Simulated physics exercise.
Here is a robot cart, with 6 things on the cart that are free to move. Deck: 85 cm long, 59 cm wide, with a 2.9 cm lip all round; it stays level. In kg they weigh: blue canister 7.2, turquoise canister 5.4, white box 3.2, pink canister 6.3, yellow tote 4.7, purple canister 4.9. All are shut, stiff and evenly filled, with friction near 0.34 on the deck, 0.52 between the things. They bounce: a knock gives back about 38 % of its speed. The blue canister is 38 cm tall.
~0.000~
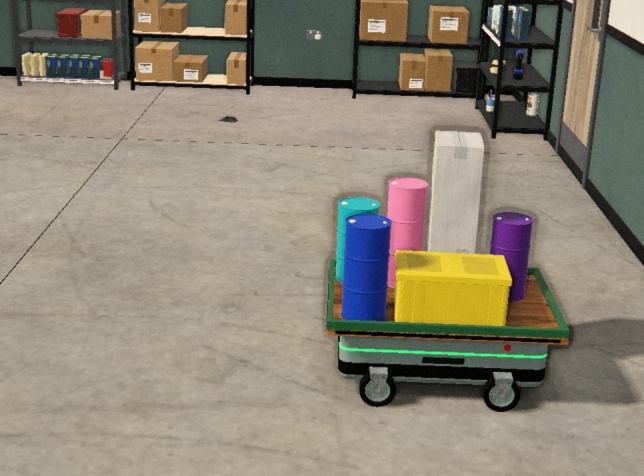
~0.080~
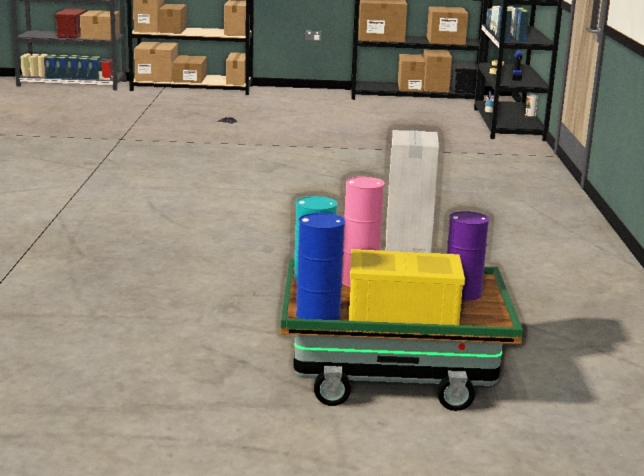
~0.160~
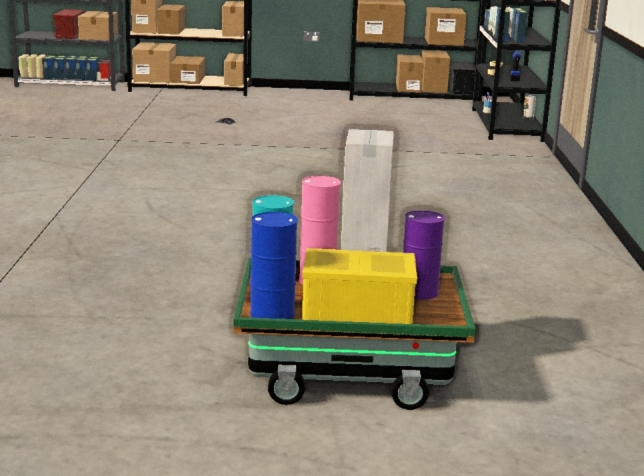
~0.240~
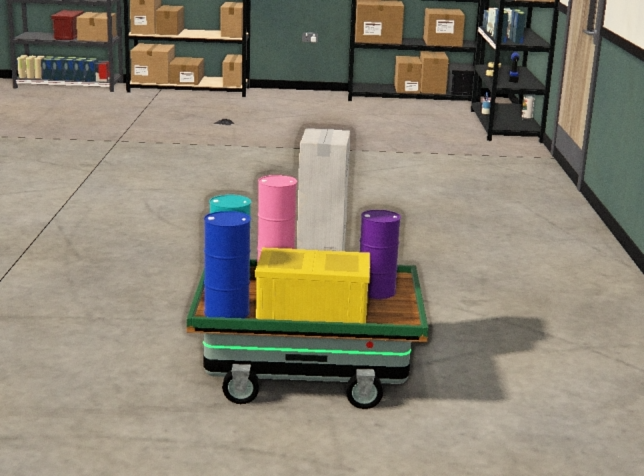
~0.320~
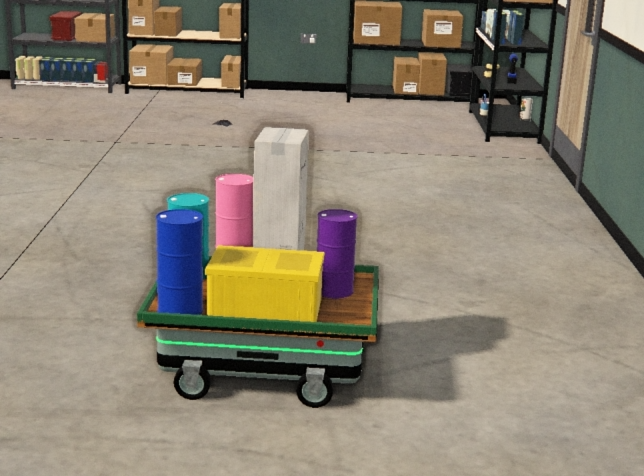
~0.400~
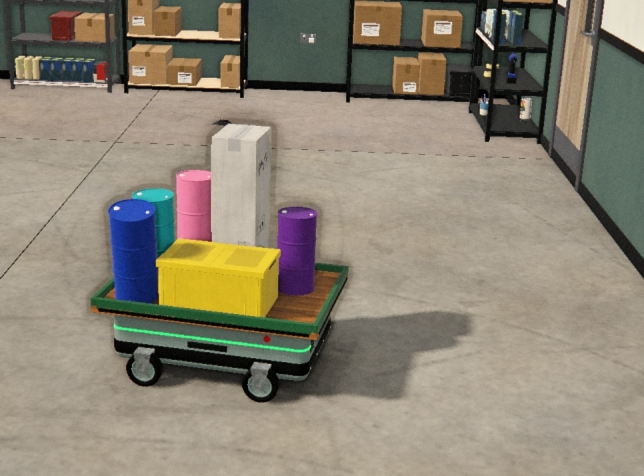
A loaded cart rolls left across the floor, then turns slightly as the blue canister leans.
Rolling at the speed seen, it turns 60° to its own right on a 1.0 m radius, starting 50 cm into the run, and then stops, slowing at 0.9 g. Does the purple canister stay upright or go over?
The purple canister keeps standing.
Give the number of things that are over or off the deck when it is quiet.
4 of them.
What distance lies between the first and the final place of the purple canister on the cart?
About 20 cm.
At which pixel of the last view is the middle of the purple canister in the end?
At about (104, 178).
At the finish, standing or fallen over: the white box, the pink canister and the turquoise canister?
The white box tips over; the pink canister falls over; the turquoise canister falls over.
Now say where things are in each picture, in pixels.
Cart has run 0 cm; purple canister (509, 257); blue canister (366, 269), in the first picture.
Cart has run 17 cm; white box (410, 213); pink canister (363, 233), in the second picture.
Cart has run 34 cm; yellow tote (359, 288); blue canister (273, 267), in the third picture.
Cart has run 50 cm; white box (323, 212), in the fourth picture.
Cart has run 67 cm, turned 3°; pink canister (235, 229); yellow tote (266, 285), in the fifth picture.
Cart has run 84 cm, turned 11°; purple canister (296, 251); blue canister (135, 253) 11° off upright, in the sixth picture.
After 0.90 s, cart has run 189 cm, turned 60°; blue canister now off the deck; purple canister moved 8 cm near (127, 204); turquoise canister 15° off upright.
After 1.40 s, cart has run 210 cm, turned 60°, stopped; turquoise canister, white box and pink canister now off the deck; purple canister 3° off upright near (104, 177); yellow tote moved 19 cm.
In the end (2.3 s), off the deck and tipped over, blue canister, turquoise canister, white box and pink canister; not toppled but over 10 cm from the start, yellow tote and purple canister. In the last view, purple canister near (104, 178).
